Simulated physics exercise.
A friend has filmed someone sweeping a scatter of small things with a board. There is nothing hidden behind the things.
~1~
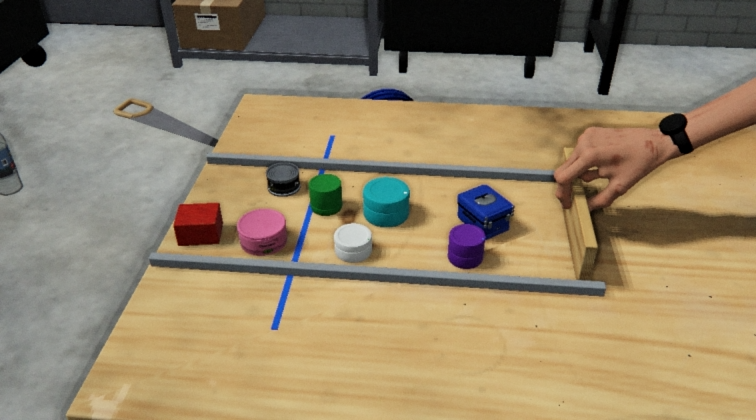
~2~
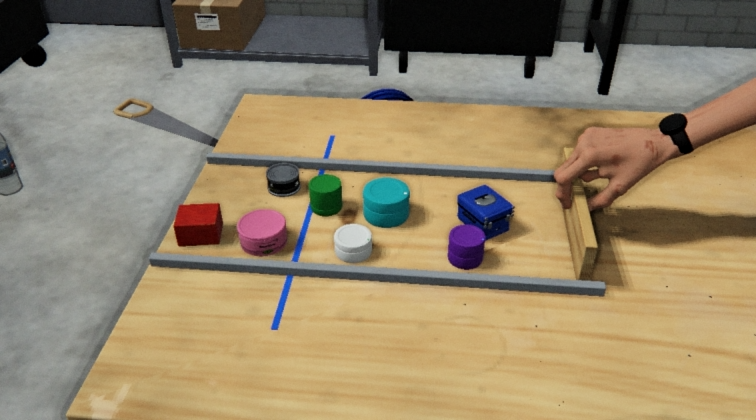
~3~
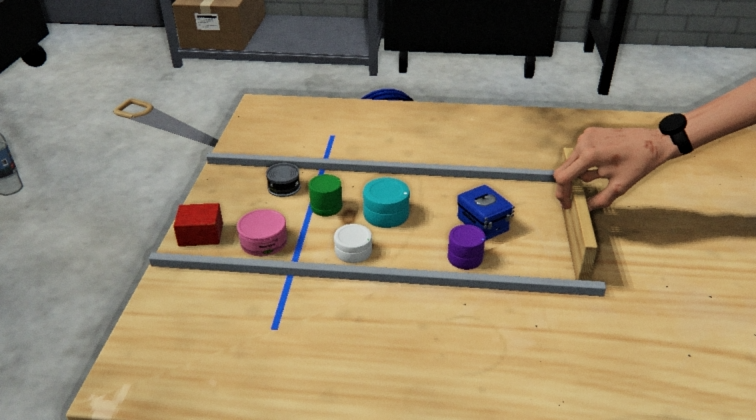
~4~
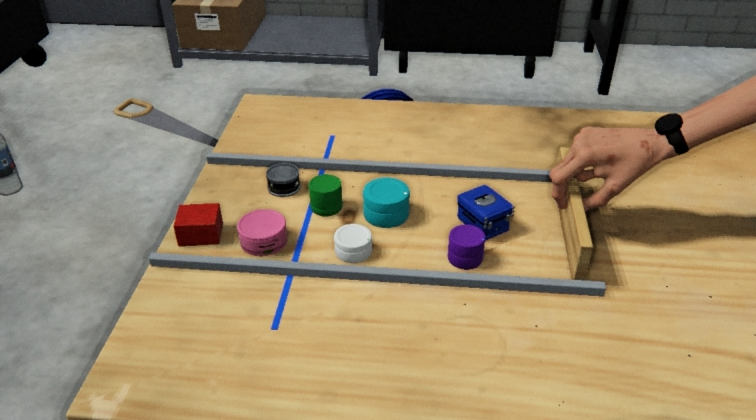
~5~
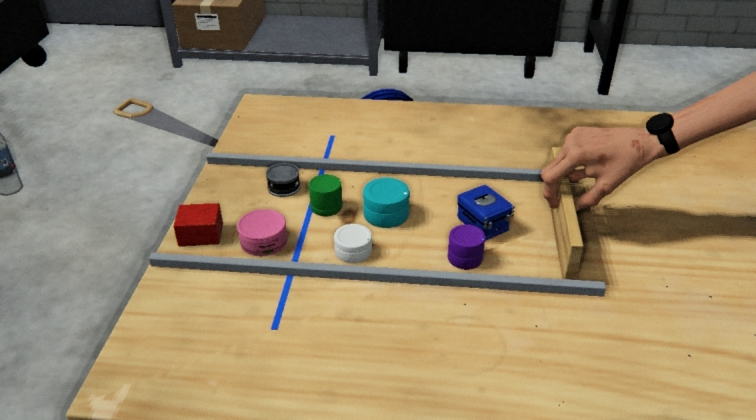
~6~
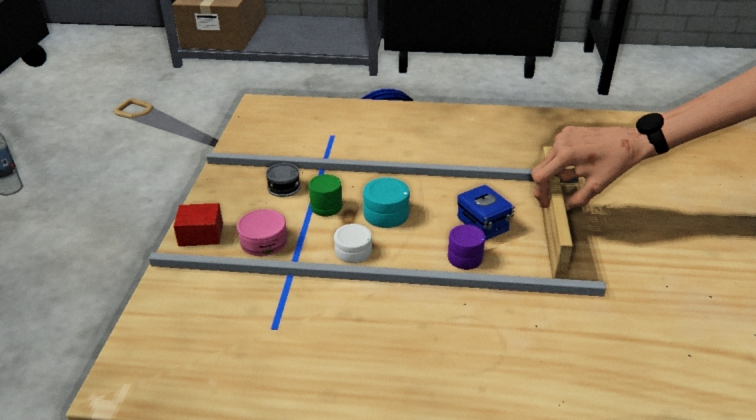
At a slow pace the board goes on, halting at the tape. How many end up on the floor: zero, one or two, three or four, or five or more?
Dropped off the end are no pieces at all.
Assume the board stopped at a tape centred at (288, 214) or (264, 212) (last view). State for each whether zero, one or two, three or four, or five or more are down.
For the first tape it's one to two, and for the second it's one or two.
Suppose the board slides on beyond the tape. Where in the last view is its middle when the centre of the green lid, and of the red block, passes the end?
I'd put it close to (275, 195), and close to (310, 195) for the other one.
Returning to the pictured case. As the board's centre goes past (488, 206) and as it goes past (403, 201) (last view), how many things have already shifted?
The count reaches 1 first and 5 second.
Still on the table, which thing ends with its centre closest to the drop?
Result: Red block.
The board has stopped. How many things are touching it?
2 touch it.
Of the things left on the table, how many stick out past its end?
It would come to 1.
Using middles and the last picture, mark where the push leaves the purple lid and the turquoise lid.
I'd say approximately (280, 239) and then (252, 195).
Soon after, none off yet; red block at rest near (199, 225); pink tub at rest near (263, 233); black tin at rest near (283, 180).
At rest, the number that fall off is zero.
